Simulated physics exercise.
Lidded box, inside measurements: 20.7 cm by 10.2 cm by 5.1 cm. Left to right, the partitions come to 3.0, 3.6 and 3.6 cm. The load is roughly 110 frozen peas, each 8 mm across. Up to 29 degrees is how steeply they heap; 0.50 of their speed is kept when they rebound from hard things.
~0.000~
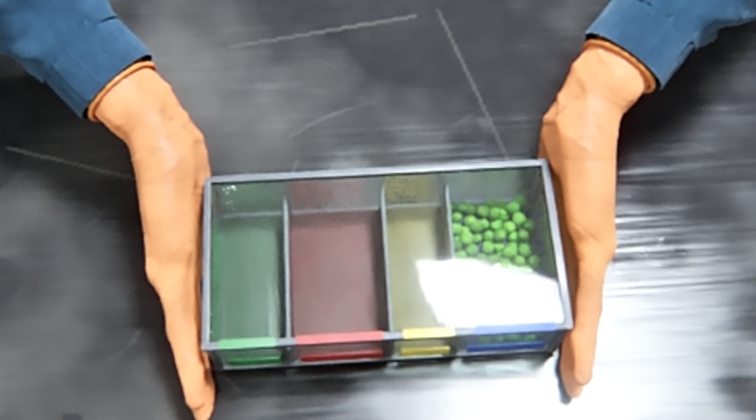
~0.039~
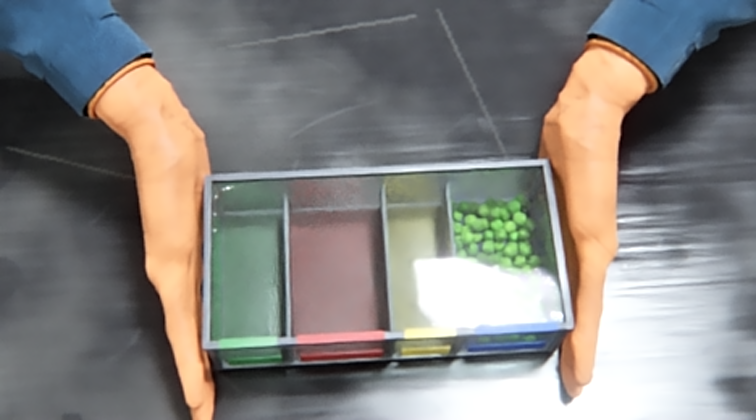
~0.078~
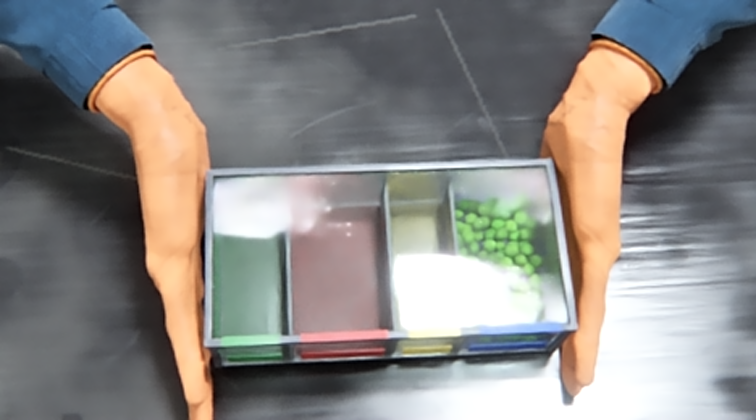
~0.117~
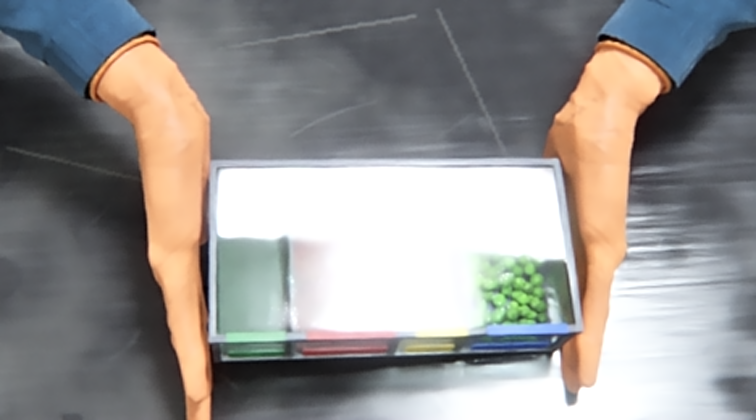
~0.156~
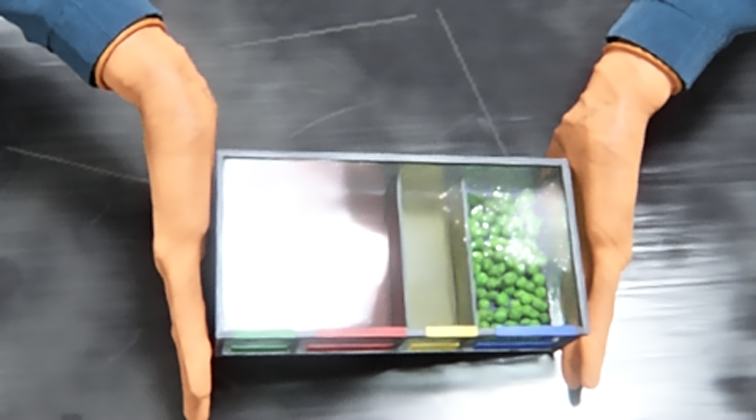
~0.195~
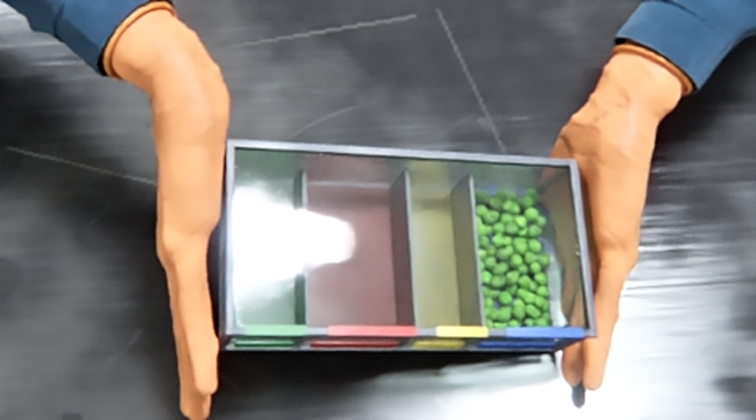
Two hands tilt a clear-lidded box of green peas slightly down toward the right front.
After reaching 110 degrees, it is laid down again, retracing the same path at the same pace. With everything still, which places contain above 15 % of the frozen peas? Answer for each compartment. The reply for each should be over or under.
For red compartment it is under, for blue compartment it is over, for green compartment it is under, for yellow compartment it is under.
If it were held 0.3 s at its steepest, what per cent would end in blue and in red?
In that case blue 100, red 0.
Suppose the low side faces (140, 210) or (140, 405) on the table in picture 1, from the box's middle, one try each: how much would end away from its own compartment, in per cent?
I'd put it at about 35 per cent for the first tilt and about 55 per cent for the second.
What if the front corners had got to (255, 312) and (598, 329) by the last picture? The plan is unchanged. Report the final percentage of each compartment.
You'd see red at 0 percent, blue at 100, green at 0 and yellow at 0 percent.
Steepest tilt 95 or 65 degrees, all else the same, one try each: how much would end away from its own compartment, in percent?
Close to 0 in a hundred first, and 0 in a hundred second.
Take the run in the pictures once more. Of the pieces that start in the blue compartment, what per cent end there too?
Around 100 percent stays put.
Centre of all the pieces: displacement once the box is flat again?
The balance point ends up some 1.5 centimetres from where it began.
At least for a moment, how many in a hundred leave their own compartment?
Close to 0 percent.
After 1.07 s, tilt 110 degrees; blue 100 %.
Then, at 1.65 s, tilt 49 degrees; blue 100 %.
Then, at 2.28 s, tilt 0 degrees; blue 100 %.
In the end, at 2.7 s, red 0 %, blue 100 %, green 0 %, yellow 0 %.
